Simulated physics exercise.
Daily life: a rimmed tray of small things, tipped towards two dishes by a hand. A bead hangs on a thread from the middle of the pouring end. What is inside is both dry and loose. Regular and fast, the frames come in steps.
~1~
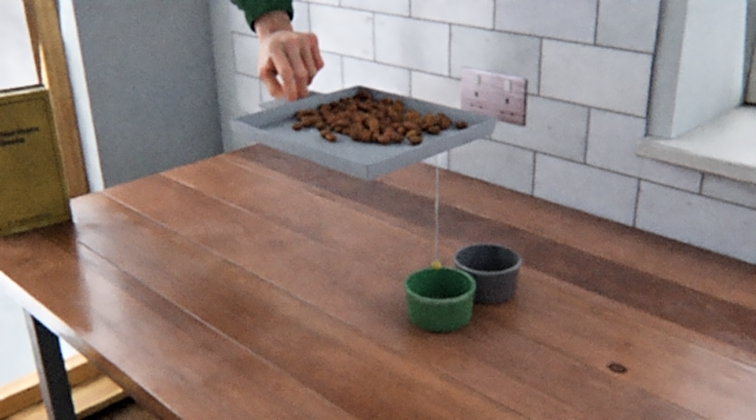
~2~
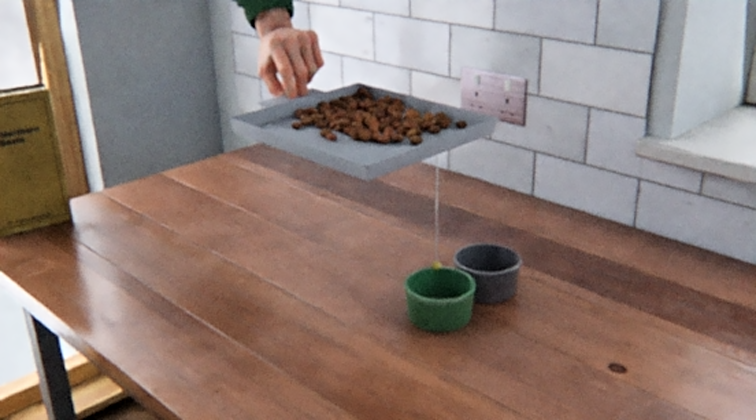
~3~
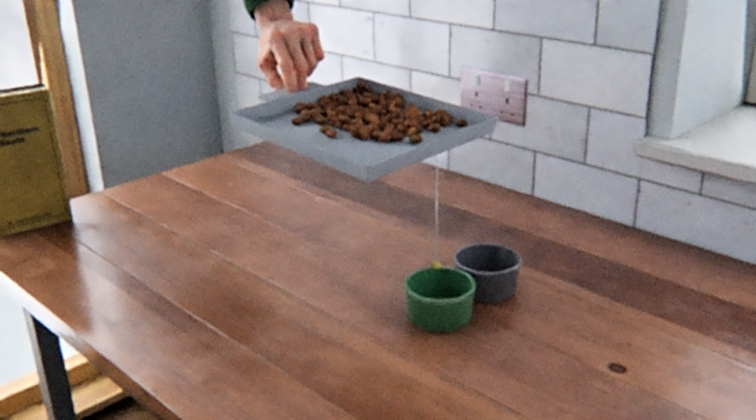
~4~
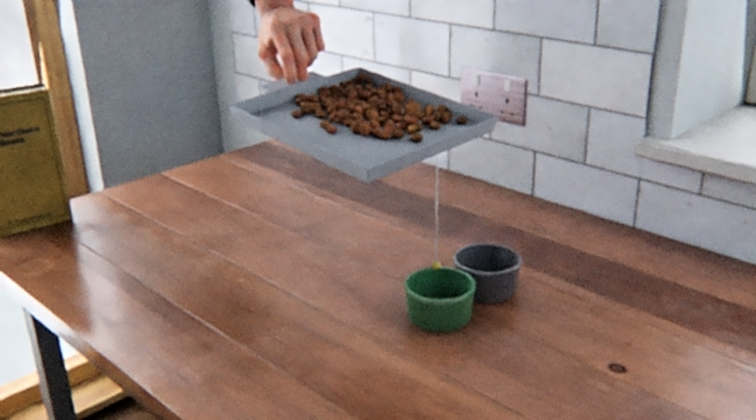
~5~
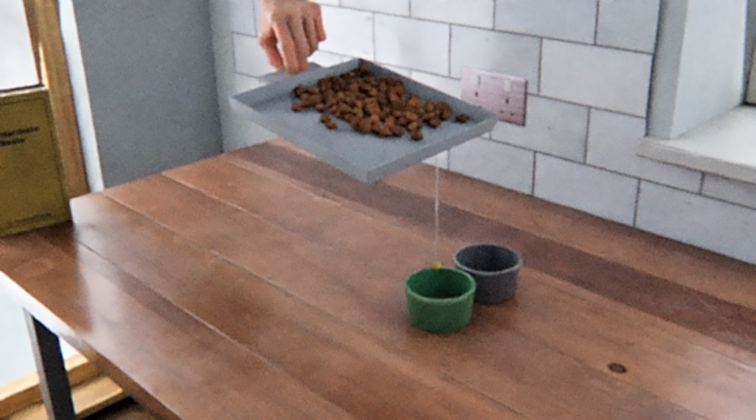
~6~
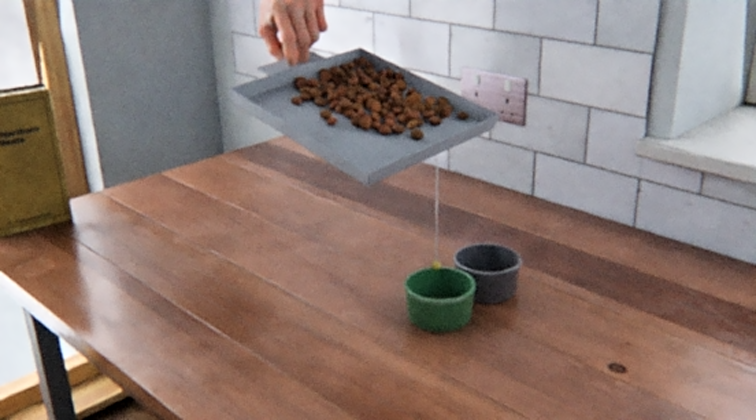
Hand slowly raising the back of a grey tray of brown kibble, tilting it slightly above green and grey dishes.
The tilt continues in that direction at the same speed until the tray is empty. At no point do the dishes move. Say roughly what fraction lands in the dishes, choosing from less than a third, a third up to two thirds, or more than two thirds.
Landed: Beneath a third.
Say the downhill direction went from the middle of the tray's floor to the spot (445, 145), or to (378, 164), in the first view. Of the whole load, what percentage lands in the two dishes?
Lab note: Try 1 = 50 %, try 2 = 0 %.
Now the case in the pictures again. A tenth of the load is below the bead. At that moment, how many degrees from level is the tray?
The angle is around 65°.
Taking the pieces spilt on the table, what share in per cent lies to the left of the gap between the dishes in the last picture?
About 70 %.
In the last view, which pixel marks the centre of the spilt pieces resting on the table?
Estimate: About (424, 355).
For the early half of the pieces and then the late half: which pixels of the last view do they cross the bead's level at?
At (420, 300) for the first part, then at (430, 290) for the others.
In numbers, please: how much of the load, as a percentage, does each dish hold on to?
Left 10 %, right 0 %.
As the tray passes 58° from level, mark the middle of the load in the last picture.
In the last view the centre sits at roughly (418, 141).
Shortly afterwards, tray tipped steeply; all but a few on the tray; only a few in the left dish; a little in the air.
Next, tray tipped right over; near a third on the tray; only a few in the left dish; near half outside both; near a quarter in the air.
Some moments later, tray tipped past a quarter turn; a little in the left dish; only a few in the right dish; all but a few outside both.
In the end, tray tipped past a quarter turn; a little in the left dish; only a few in the right dish; all but a few outside both.
